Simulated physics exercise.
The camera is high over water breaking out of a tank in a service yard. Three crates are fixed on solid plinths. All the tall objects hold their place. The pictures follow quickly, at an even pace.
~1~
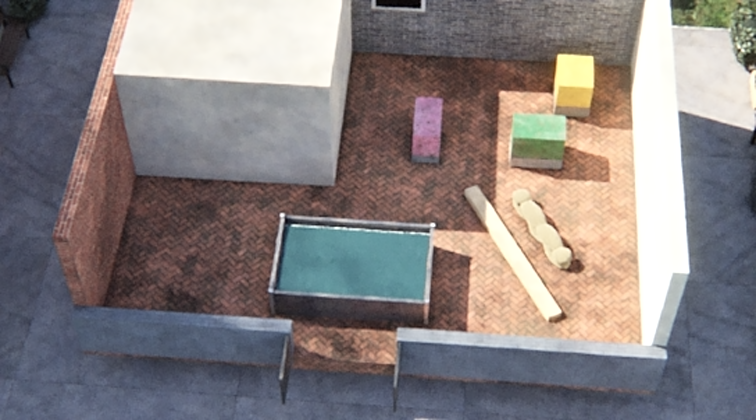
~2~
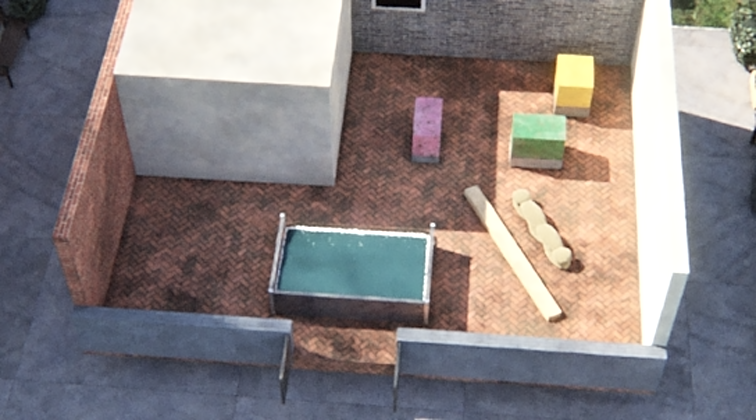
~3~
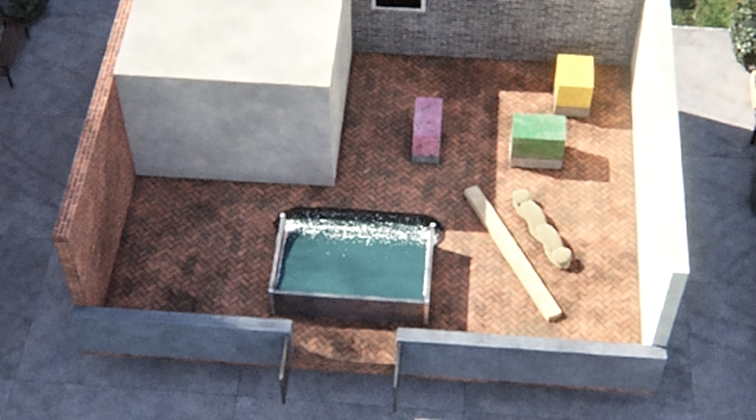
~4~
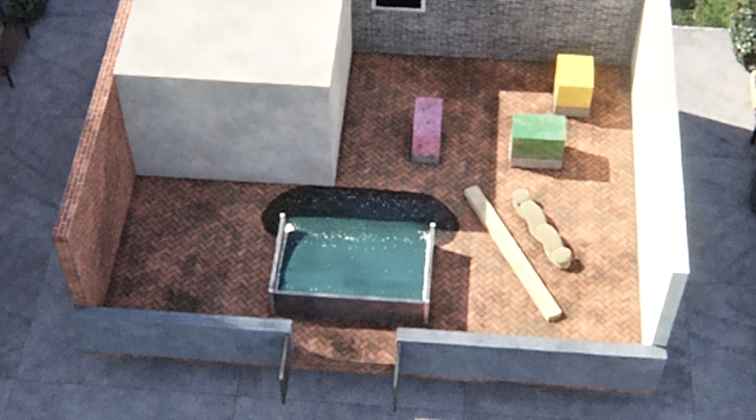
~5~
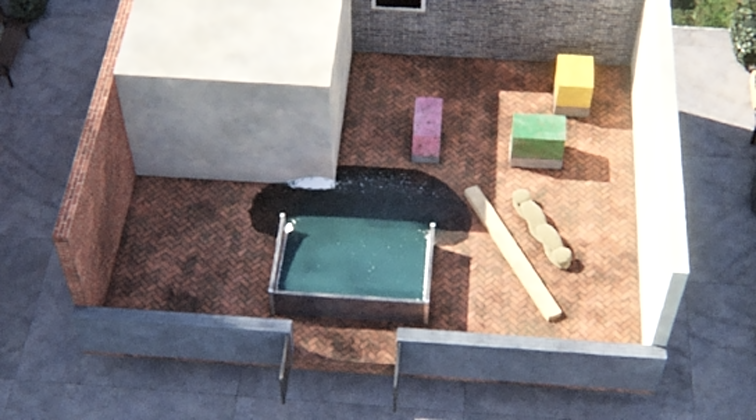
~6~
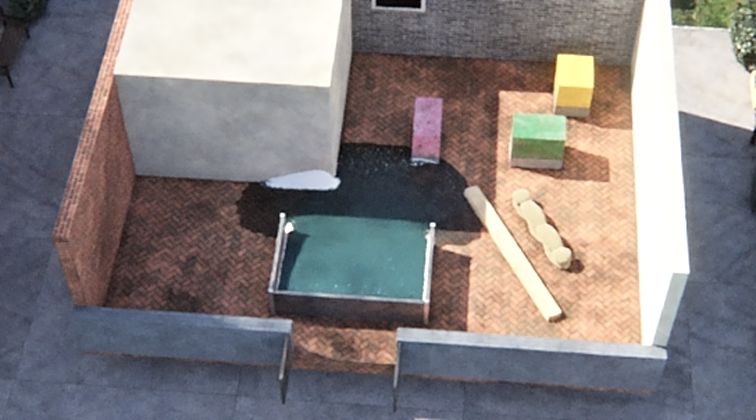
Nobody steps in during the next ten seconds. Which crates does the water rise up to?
The pink crate is wetted; the green crate escapes dry; the yellow crate escapes dry.
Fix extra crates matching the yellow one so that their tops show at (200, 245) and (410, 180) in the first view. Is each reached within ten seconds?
In that order: Is safe, gets wet.
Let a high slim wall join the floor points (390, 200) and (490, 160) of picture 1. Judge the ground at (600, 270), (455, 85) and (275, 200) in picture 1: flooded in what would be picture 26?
In that order: Clear, flooded, awash.
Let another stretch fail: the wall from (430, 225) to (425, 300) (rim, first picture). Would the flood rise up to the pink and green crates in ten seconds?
In short: Pink crate keeps dry, green crate escapes it.
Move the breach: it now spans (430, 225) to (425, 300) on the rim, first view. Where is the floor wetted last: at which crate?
It is the yellow-painted one.
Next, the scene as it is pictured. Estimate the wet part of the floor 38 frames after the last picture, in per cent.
About 70 per cent.
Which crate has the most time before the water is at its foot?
I say the yellow one.
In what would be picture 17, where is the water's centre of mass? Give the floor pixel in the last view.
I would point to (358, 189).
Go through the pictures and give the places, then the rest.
The water tank at (353, 261) is whole and still, in the first picture.
The front is at a hidden place, out from the gap on the water tank's far side, in the second picture.
Water pours out on the water tank's far side and has run to (439, 231), in the third picture.
Water pours out on the water tank's far side and has run to (274, 208), in the fourth picture.
The front is at (275, 184), out from the gap on the water tank's far side, in the fifth picture.
Water pours out on the water tank's far side and has run to (255, 183), in the sixth picture.
A moment on, water covers 25 % of the floor; the pink crate water round its plinth, the green crate not reached, the yellow crate not reached.
Next, water covers 40 % of the floor; the pink crate water round its plinth, the green crate water round its plinth, the yellow crate water round its plinth.
Then, water covers 50 % of the floor; the pink crate water round its plinth, the green crate water round its plinth, the yellow crate water round its plinth.
Later, water covers 70 % of the floor; the pink crate water round its plinth, the green crate water round its plinth, the yellow crate water round its plinth.
In the end, water covers 95 % of the floor; the pink crate was topped, the green crate stayed above the water, the yellow crate stayed above the water.
